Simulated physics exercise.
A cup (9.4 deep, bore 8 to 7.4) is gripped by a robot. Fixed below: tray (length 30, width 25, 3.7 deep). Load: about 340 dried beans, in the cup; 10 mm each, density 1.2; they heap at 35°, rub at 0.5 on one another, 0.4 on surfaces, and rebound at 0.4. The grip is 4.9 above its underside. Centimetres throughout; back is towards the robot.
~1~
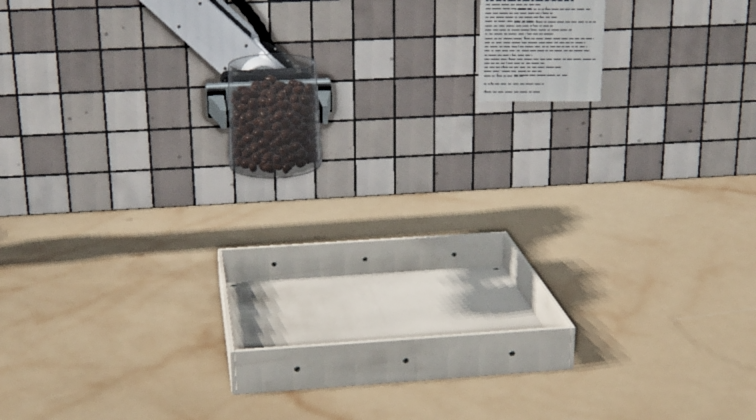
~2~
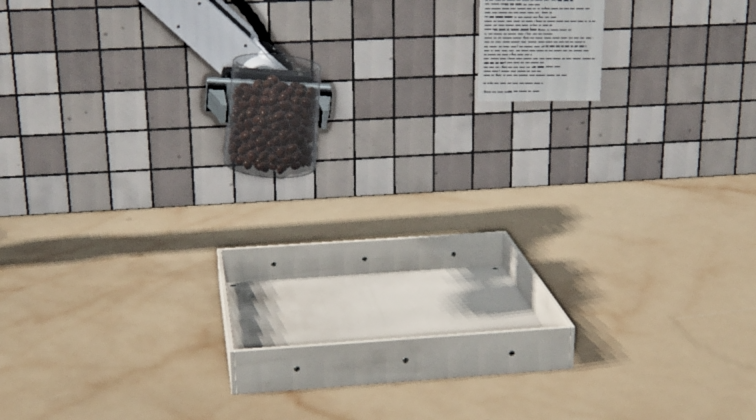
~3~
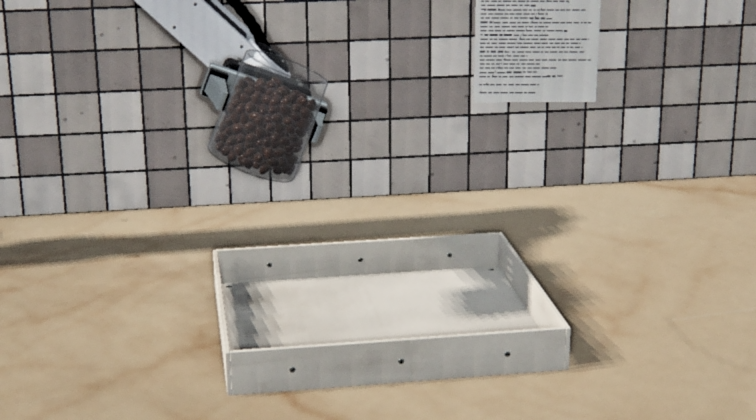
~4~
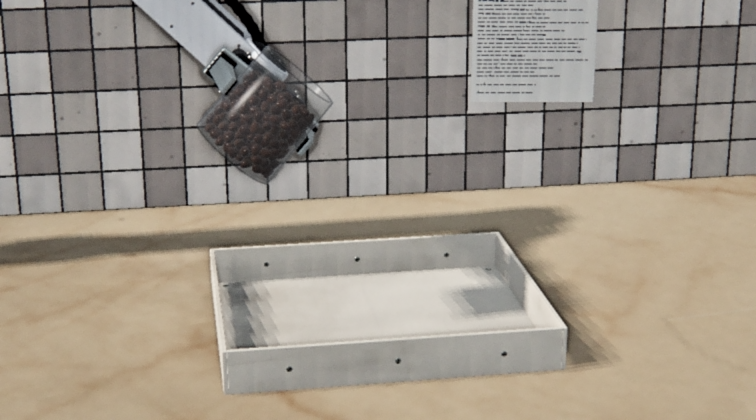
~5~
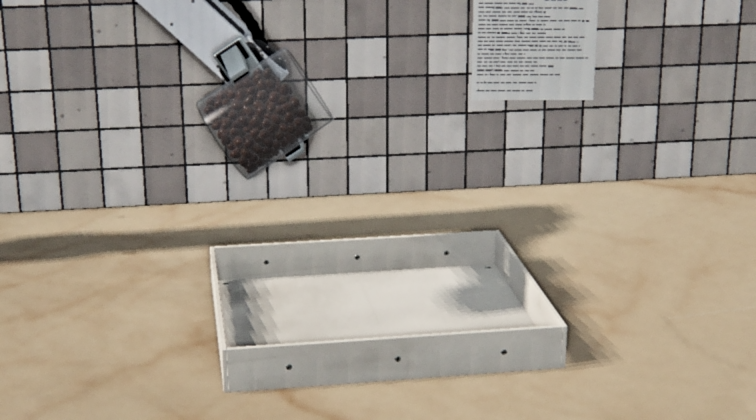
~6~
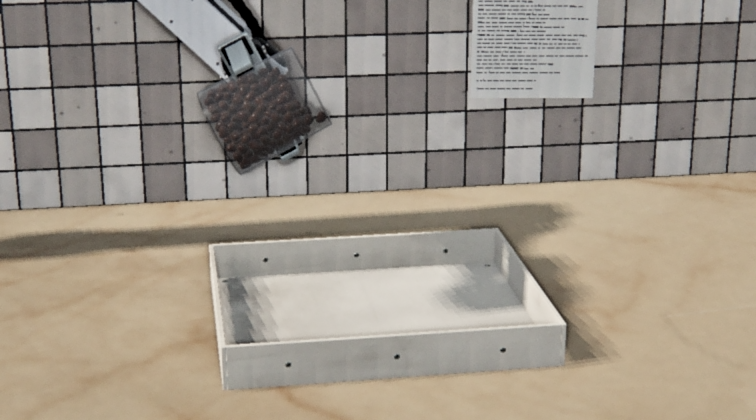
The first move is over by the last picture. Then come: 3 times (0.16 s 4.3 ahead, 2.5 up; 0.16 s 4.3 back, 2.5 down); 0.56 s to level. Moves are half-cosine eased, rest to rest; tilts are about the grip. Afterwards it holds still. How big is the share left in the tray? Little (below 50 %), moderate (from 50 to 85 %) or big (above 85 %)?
In the tray the share is little, below 50 %.
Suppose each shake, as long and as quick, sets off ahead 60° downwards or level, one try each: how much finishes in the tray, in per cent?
About 0 and 15 per cent.
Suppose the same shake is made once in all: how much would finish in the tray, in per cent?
It would be near 10 per cent.
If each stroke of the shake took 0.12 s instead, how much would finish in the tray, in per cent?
It would be near 60 per cent.
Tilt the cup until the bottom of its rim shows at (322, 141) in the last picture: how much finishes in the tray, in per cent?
About 75 per cent.
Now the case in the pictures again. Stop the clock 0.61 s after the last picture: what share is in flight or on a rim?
About 8 per cent.
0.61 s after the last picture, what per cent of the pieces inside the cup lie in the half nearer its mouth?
Roughly 45 per cent.
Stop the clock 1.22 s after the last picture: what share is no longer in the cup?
Near 30 per cent so far.
Then, 0.61 s later, tilted 64° forward, highest piece 23 above the table; 277 in the cup, 41 in the tray, 27 in flight or on a rim.
Then, 1.22 s later, tilted 36° forward, highest piece 24 above the table; 248 in the cup, 97 in the tray.
Then, 1.72 s later, level, highest piece 24 above the table; 248 in the cup, 97 in the tray.
Then, 2.77 s later, level, highest piece 24 above the table; 248 in the cup, 97 in the tray.
At rest, 248 in the cup, 97 in the tray. That is 28 % in the tray.
